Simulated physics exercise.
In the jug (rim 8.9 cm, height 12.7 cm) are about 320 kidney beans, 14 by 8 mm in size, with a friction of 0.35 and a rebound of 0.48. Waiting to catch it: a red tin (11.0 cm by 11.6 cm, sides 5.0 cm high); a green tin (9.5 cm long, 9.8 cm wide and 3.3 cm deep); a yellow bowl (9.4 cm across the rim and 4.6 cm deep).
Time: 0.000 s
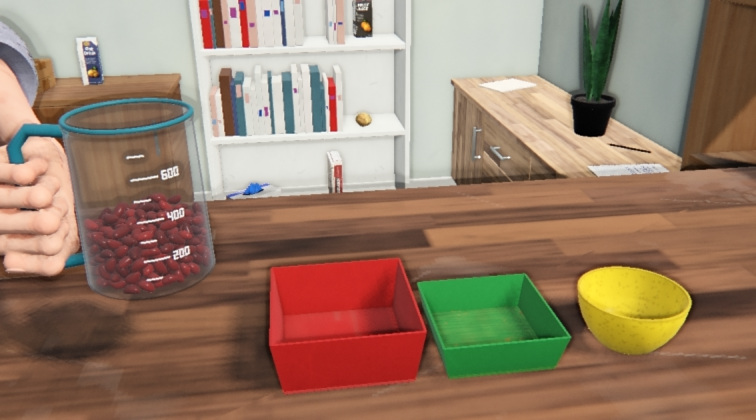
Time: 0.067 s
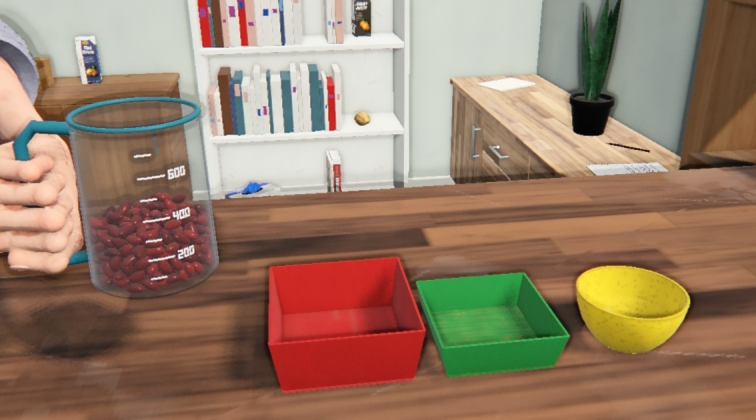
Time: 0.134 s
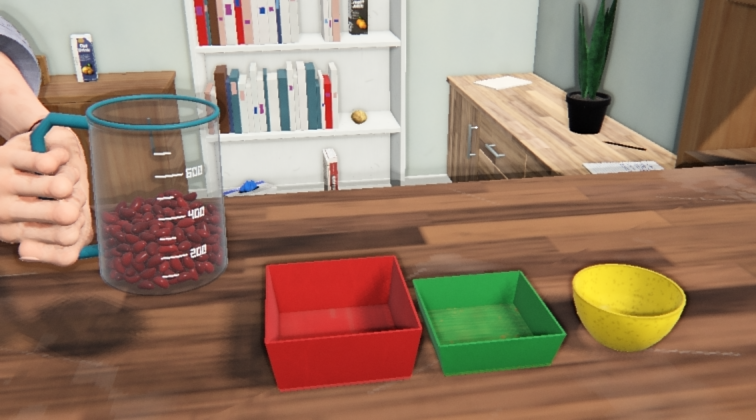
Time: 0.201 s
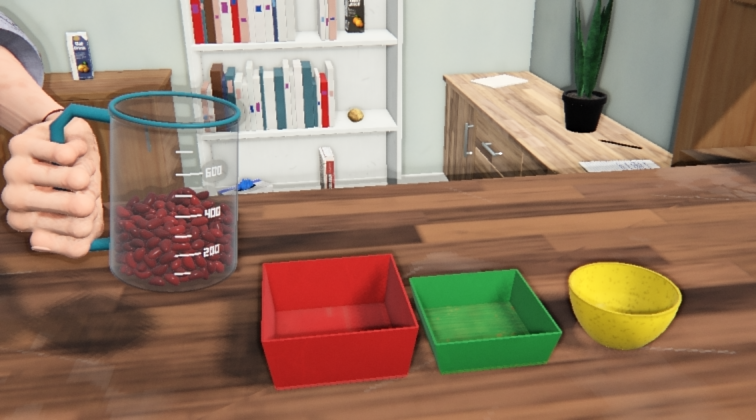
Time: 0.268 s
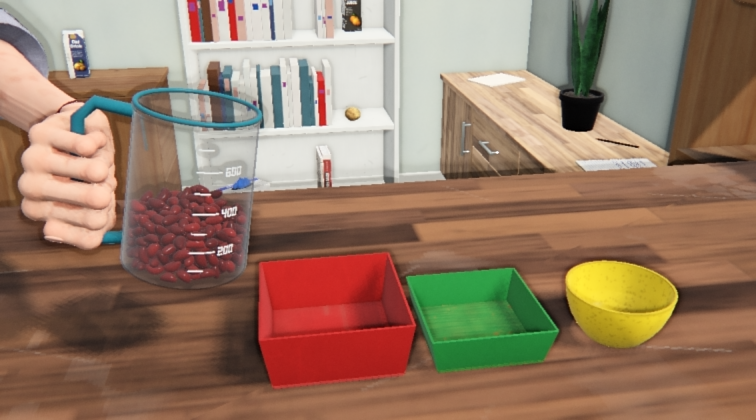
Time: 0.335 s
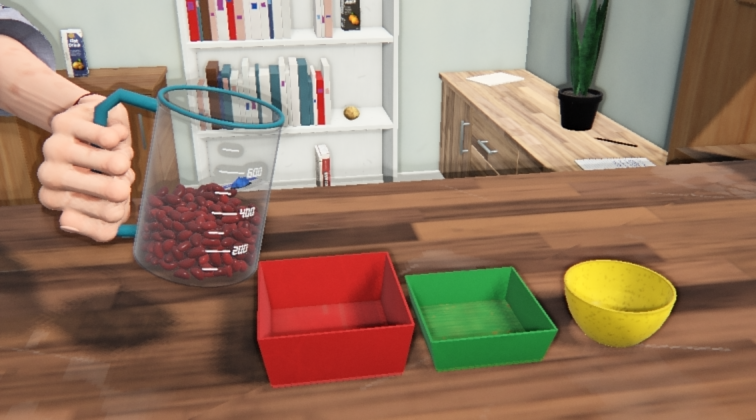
Clear jug of red kidney beans, held by a hand, moving slightly right and tilting gently rightward beside red and green tins and a yellow bowl.
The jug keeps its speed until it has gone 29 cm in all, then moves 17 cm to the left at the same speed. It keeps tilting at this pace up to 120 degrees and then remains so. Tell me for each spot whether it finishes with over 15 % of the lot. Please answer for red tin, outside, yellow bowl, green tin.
Red tin: It does; outside: It does not; yellow bowl: It does not; green tin: It does not.
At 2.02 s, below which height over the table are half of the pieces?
I'd put it at about 16 centimetres.
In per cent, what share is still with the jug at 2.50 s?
I'd estimate some 50 per cent of the load.
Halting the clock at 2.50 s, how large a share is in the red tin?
About 45 per cent so far.
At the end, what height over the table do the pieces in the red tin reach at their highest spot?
I'd put it at close to 5.5 cm.
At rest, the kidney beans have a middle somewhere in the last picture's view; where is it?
(361, 326), give or take.
Then, at 0.98 s, tilt 50 degrees; jug 100 %; middle of all pieces near (350, 207).
Then, at 1.53 s, tilt 79 degrees; jug 100 %; middle of all pieces near (449, 192).
After 2.02 s, tilt 106 degrees; jug 100 %; middle of all pieces near (322, 192).
After 2.50 s, tilt 120 degrees; jug 50 %, red tin 45 %, in the air 5 %; middle of all pieces near (323, 267).
At rest (3.6 s), jug 0 %, yellow bowl 0 %, outside 0 %, green tin 0 %, red tin 100 %.
